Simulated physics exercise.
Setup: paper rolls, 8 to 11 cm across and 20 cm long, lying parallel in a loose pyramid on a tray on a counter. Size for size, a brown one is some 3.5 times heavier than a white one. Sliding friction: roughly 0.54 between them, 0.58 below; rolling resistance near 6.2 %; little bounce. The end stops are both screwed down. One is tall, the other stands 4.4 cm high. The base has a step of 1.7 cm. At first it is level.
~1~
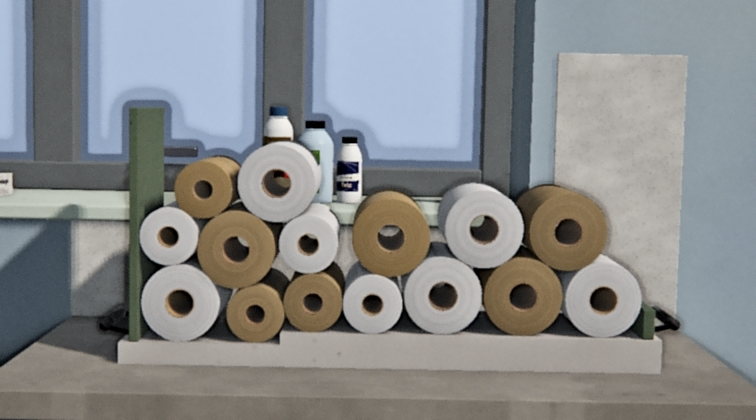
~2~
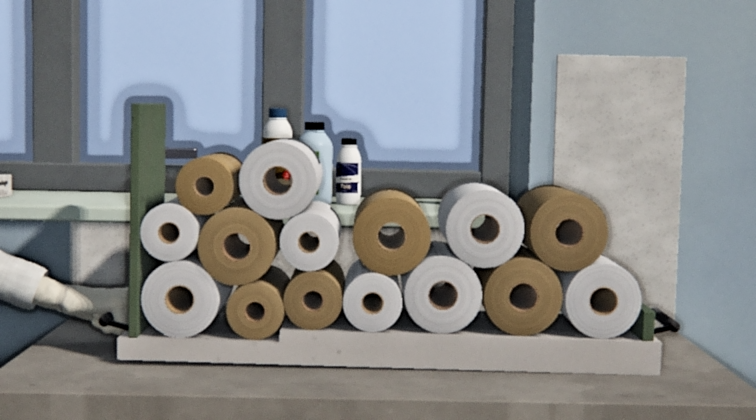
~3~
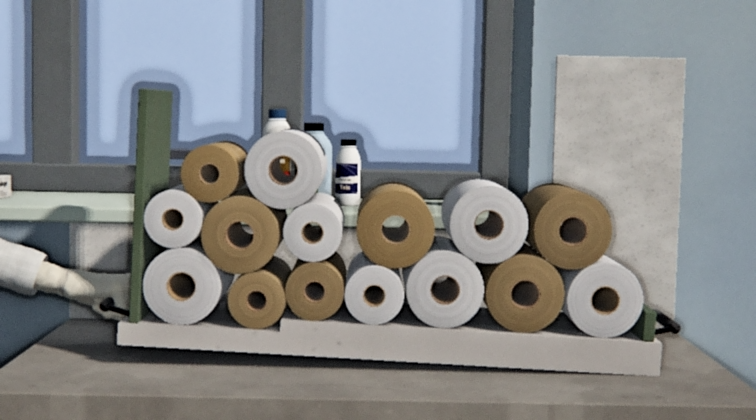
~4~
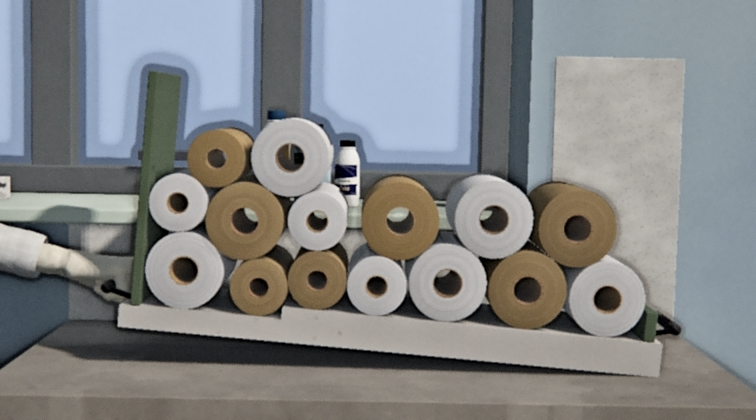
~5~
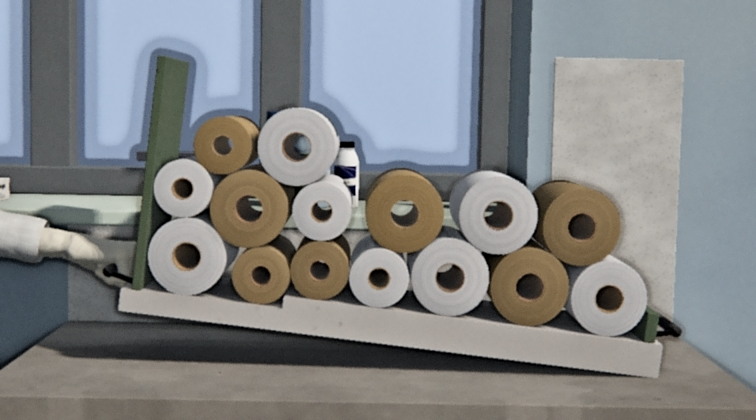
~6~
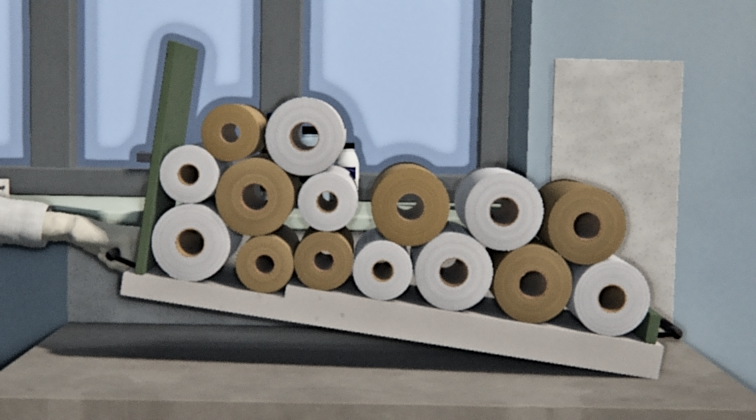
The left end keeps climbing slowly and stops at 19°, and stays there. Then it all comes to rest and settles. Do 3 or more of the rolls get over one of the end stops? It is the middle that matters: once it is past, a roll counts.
No, it works out at 0 in total.
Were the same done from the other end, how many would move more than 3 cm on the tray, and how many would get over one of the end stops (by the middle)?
Number shifting 0, number getting out 0.
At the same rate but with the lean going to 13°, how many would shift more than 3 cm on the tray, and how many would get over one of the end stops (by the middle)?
It would be 0 and 0, in that order.
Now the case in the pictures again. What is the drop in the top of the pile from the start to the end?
I'd put it at some 0 cm lower than at the start.
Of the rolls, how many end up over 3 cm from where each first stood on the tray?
Altogether that makes 6.
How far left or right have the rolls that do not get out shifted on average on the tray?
Roughly 3 cm to the right.
Then, 0.54 s past the final picture, left end up 19°; 0 now displaced over 3 cm; not one over the end stops; the one last seen at (304, 137) 1.9 cm right and 0.6 cm down (moves measured on the tray).
Then, 0.72 s past the final picture, left end up 19°; 0 now displaced over 3 cm; not one over the end stops; the one last seen at (304, 137) 2.9 cm right.
Then, 1.27 s past the final picture, left end up 19°; 6 now displaced over 3 cm; not one over the end stops; the one last seen at (304, 137) 8 cm right.
All still, 2.0 s past the final picture, 6 moved over 3 cm; not one over the end stops; the one last seen at (304, 137) 10 cm right; top of the pile 29 cm high, from 29 cm.
